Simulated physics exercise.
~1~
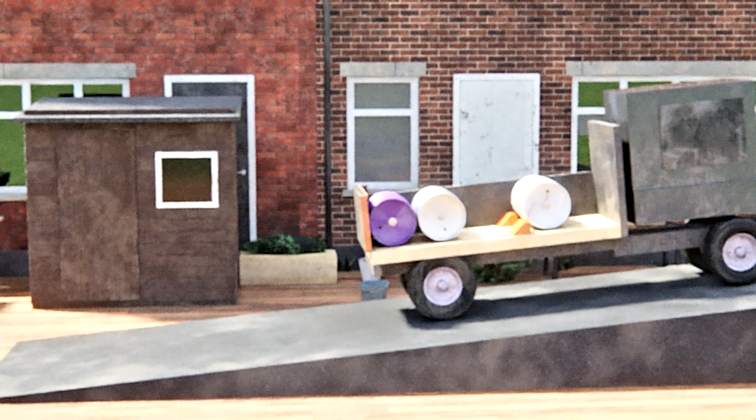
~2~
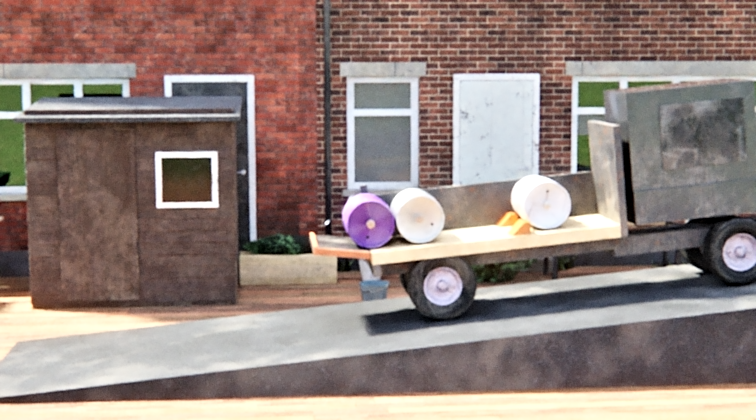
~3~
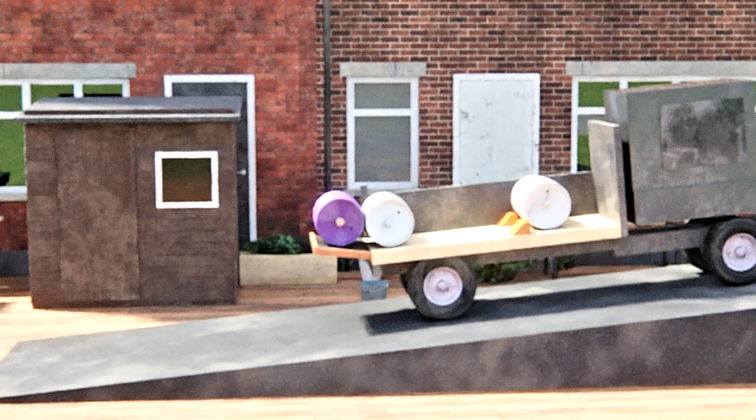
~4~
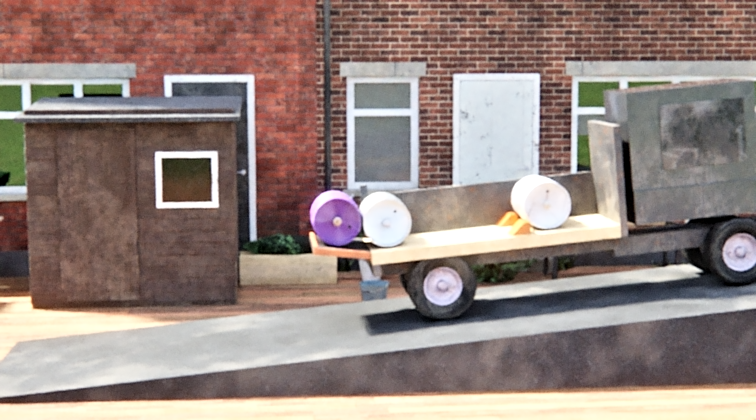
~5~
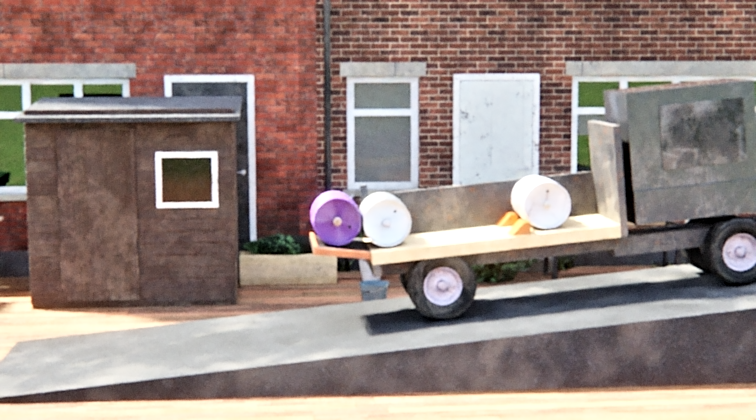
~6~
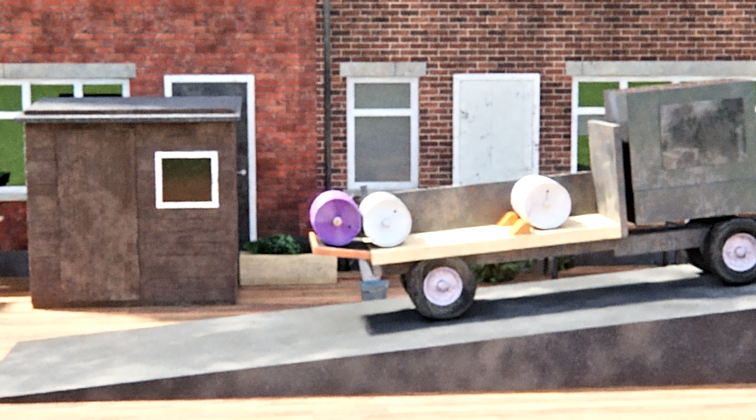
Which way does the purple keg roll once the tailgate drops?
The purple keg rolls to the left, onto the lowered tailgate.
